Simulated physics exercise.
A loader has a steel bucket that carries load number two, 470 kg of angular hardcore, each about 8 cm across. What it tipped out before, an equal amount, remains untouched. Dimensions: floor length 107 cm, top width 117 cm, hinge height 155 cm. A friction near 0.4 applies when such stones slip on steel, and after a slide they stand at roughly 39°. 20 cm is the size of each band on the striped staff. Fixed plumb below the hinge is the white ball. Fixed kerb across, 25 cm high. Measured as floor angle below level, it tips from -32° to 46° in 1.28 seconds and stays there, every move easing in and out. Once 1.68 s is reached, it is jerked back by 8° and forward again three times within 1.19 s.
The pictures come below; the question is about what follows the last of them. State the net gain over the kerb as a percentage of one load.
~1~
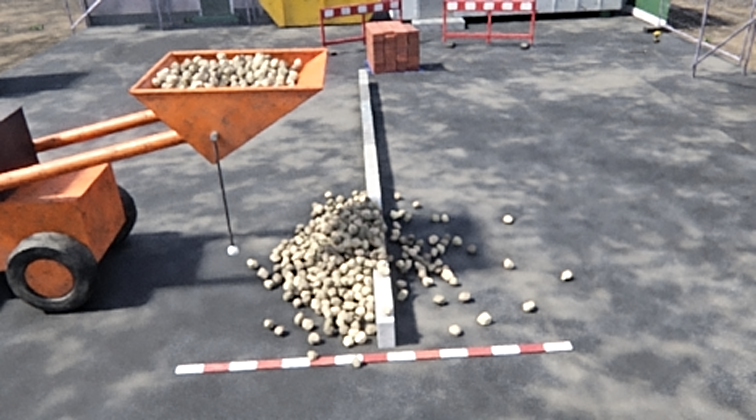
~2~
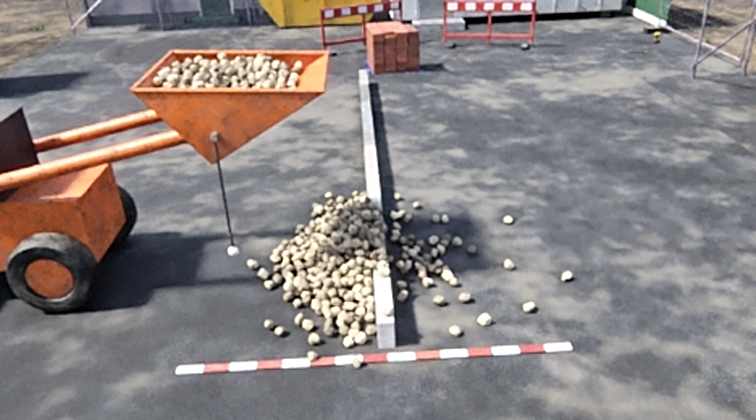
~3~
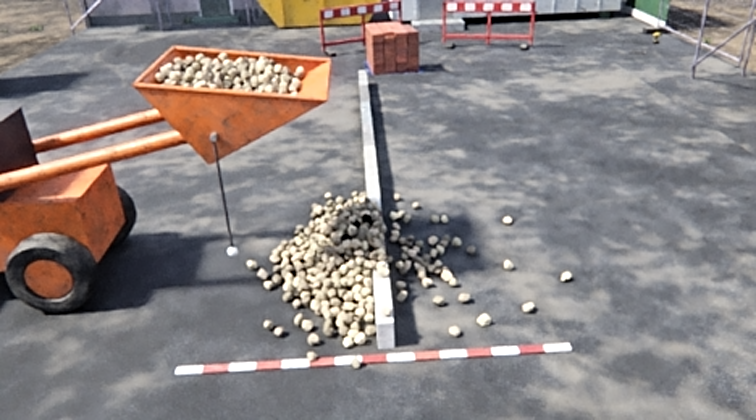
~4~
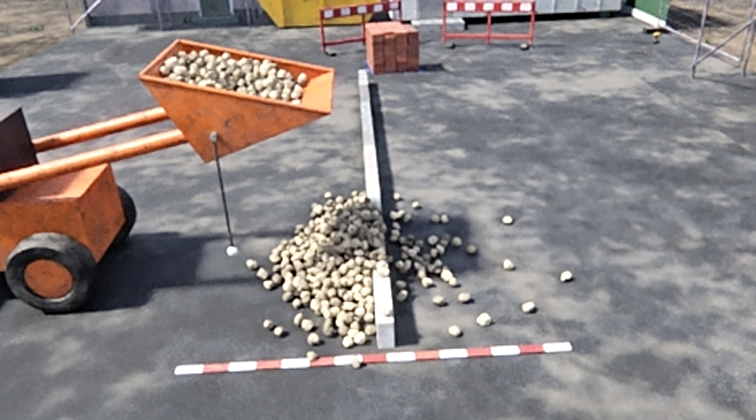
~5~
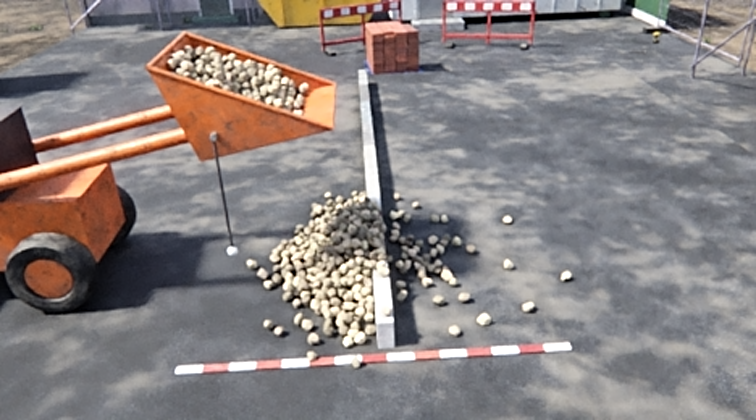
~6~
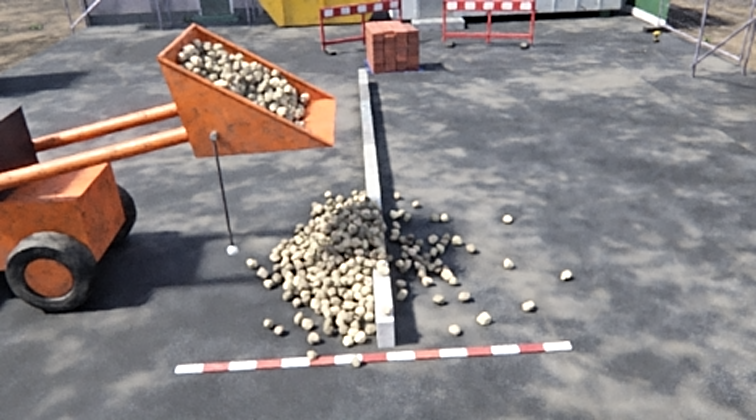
21 %.
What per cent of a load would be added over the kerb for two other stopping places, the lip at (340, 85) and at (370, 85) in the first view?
I'd say close to 35 per cent for one and close to 75 per cent for the other, in that order.
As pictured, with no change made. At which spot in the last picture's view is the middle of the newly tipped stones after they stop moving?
Centre at roughly (336, 241).
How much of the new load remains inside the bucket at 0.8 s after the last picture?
55 %.
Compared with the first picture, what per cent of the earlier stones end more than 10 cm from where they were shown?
About 10 %.
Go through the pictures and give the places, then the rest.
Lip at (323, 88), floor tilted -32°, highest stones at (216, 66). The earlier load is highest near (364, 232), 39 cm above ground level, 91 % on this side of the kerb, 9 % over the kerb, in the first picture.
The bucket is at -30°, its lip at (324, 91); the top of the load is at (210, 66), in the second picture.
The bucket is at -26°, its lip at (327, 100); the top of the load is at (197, 65), in the third picture.
Lip at (331, 113), floor tilted -20°, highest stones at (193, 61), in the fourth picture.
Lip at (333, 128), floor tilted -11°, highest stones at (192, 56), in the fifth picture.
Lip at (333, 145), floor tilted -2°, highest stones at (198, 51), in the sixth picture.
Then, 0.4 s after the last picture the floor is at 34°; in per cent of one load, 100 in the bucket, 91 on this side of the kerb, 9 over the kerb; the foremost stones are at (494, 258).
Then, 0.8 s after the last picture the floor is at 46°; in per cent of one load, 56 in the bucket, 135 on this side of the kerb, 9 over the kerb; the foremost stones are at (494, 258).
Then, 2.8 s after the last picture the floor is at 46°; in per cent of one load, 0 in the bucket, 170 on this side of the kerb, 30 over the kerb; the foremost stones are at (507, 251).
Then, 5.6 s after the last picture the floor is at 46°; in per cent of one load, 0 in the bucket, 170 on this side of the kerb, 30 over the kerb; the foremost stones are at (507, 251). Net gain over the kerb, 21.
